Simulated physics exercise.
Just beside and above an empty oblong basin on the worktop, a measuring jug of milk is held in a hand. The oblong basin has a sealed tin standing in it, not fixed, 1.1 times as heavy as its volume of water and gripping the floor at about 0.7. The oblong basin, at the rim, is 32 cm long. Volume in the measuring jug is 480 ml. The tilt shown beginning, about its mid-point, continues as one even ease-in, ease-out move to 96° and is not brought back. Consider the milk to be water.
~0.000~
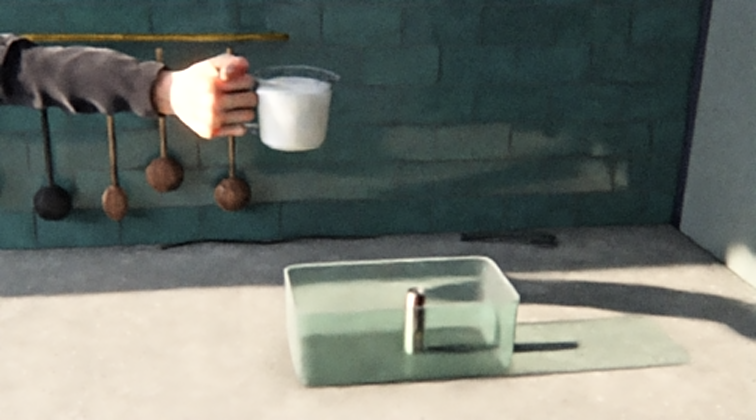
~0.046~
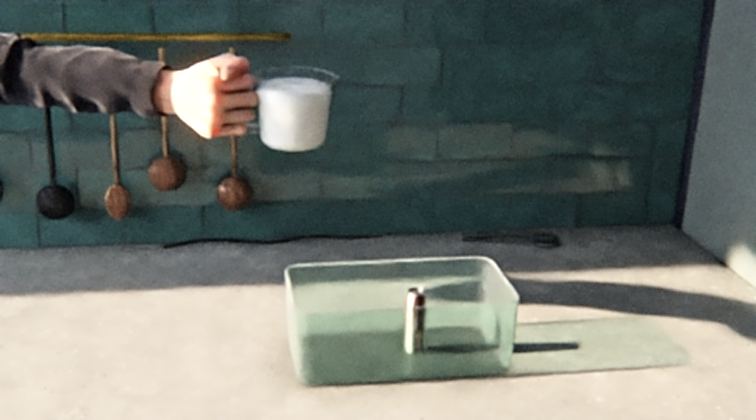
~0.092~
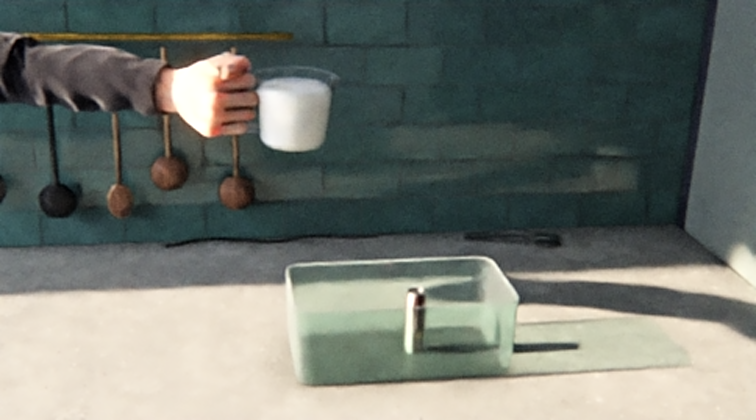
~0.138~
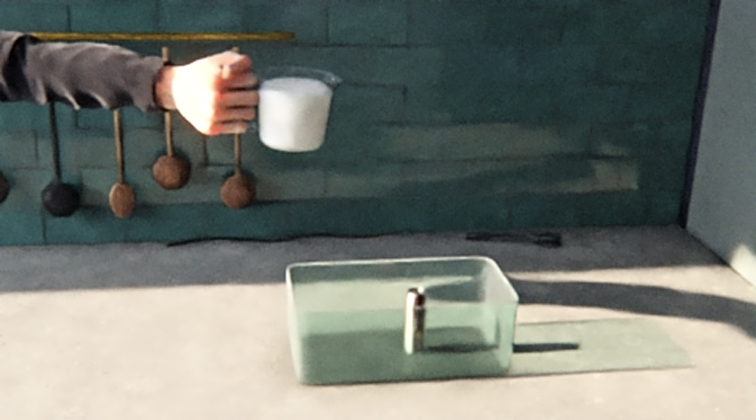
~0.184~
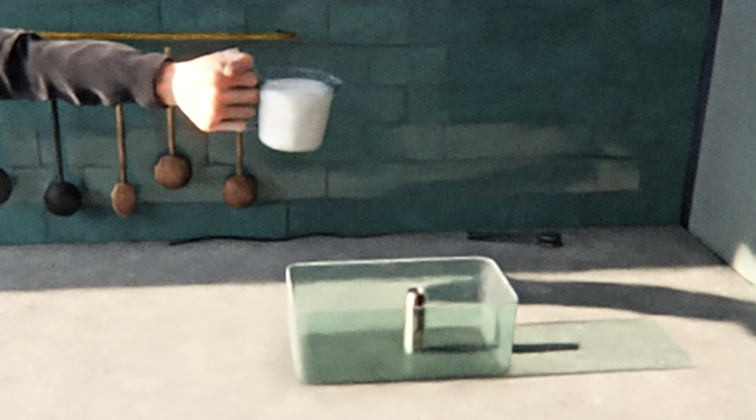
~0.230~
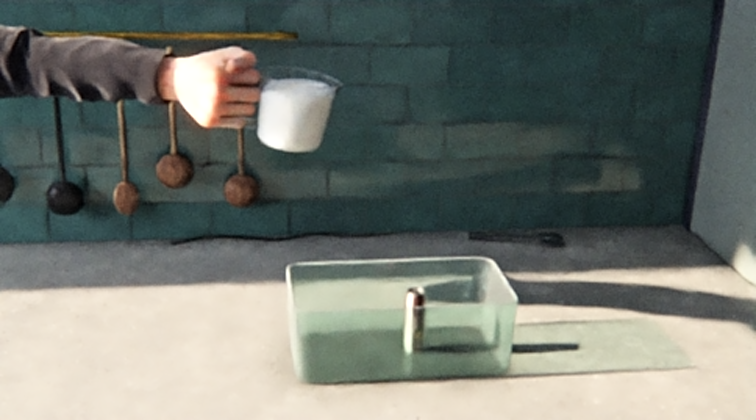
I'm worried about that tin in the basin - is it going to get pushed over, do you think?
Yes, it's bound to be brought down.
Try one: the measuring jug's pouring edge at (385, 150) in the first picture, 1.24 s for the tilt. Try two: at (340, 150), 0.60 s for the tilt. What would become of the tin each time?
First it stays on its base; then it stays on its base.
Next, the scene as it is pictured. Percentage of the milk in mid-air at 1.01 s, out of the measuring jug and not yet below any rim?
Close to 36 %.
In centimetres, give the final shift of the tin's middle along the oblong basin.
Shift of tin centre: Approx. 8.0 cm.
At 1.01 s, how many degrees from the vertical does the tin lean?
5°.
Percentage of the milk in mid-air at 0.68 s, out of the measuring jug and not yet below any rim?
It comes to about 20 percent.
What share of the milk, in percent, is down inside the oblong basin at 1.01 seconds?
The fraction sits near 40 in a hundred.
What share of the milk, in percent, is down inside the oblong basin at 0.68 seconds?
1 %, roughly.
After 0.68 s the tilt is 56° and 78 per cent is still to pour; the tin stands where it began.
After 1.01 s the tilt is 88° and 24 per cent is still to pour; the tin stands 1 cm from where it began.
After 1.36 s the tilt is 96° and 2 per cent is still to pour; the tin lies on its side.
After 1.74 s the tilt is 96° and 0 per cent is still to pour; the tin lies on its side.
In the end the tin lies on its side.
